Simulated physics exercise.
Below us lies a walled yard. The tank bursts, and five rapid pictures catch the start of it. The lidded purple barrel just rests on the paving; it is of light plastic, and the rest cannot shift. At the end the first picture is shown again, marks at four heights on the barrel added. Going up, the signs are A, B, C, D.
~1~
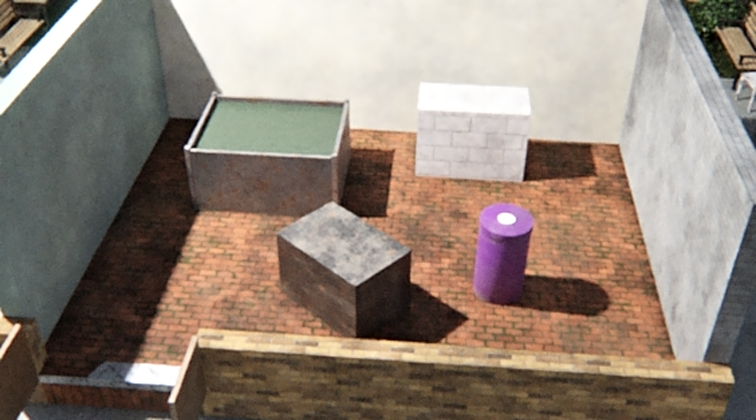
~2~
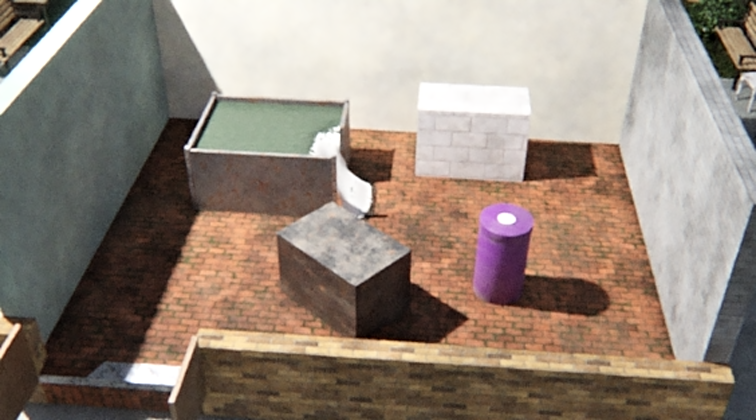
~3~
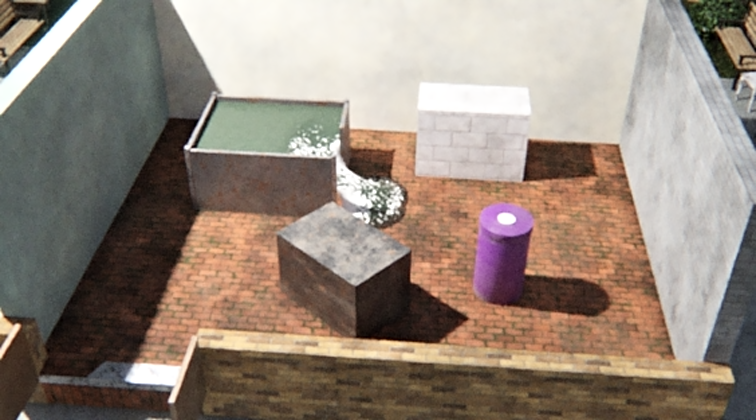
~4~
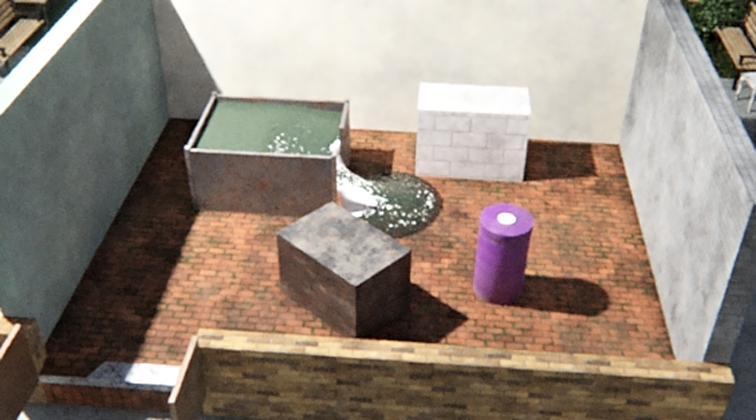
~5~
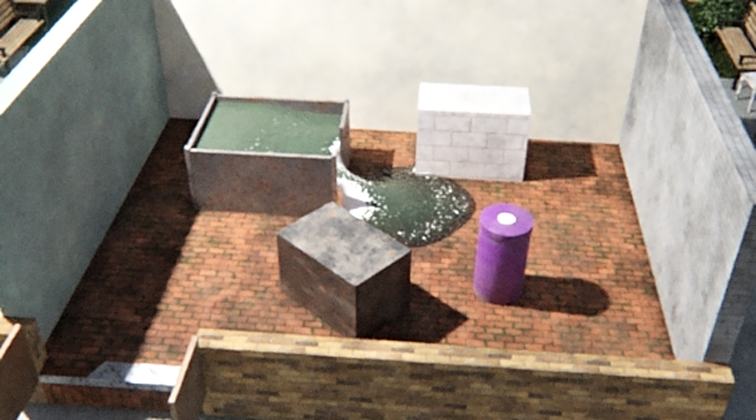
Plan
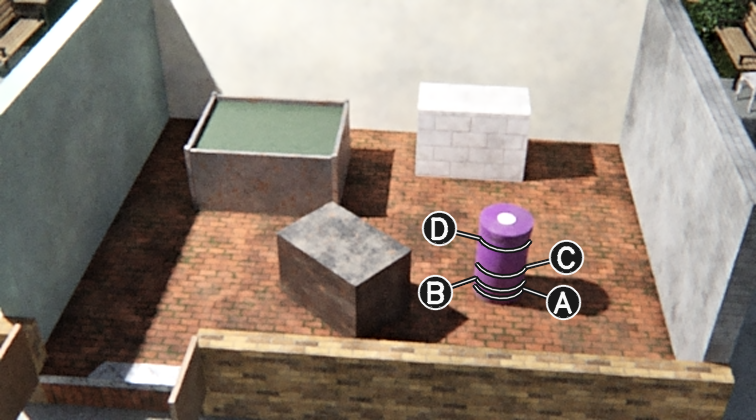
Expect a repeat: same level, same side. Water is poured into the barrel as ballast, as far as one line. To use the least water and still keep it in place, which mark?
Line B.
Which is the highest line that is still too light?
That would be A.
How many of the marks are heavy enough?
Three of them.
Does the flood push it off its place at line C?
No.
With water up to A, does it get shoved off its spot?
Yes.
In white, A at (499, 298); B at (500, 290); C at (502, 276); D at (505, 250); from the bottom up A, B, C, D.
If A is chosen, it is pushed about twice its own width away.
If B is chosen, it does not move.
If C is chosen, it does not move.
If D is chosen, it does not move.
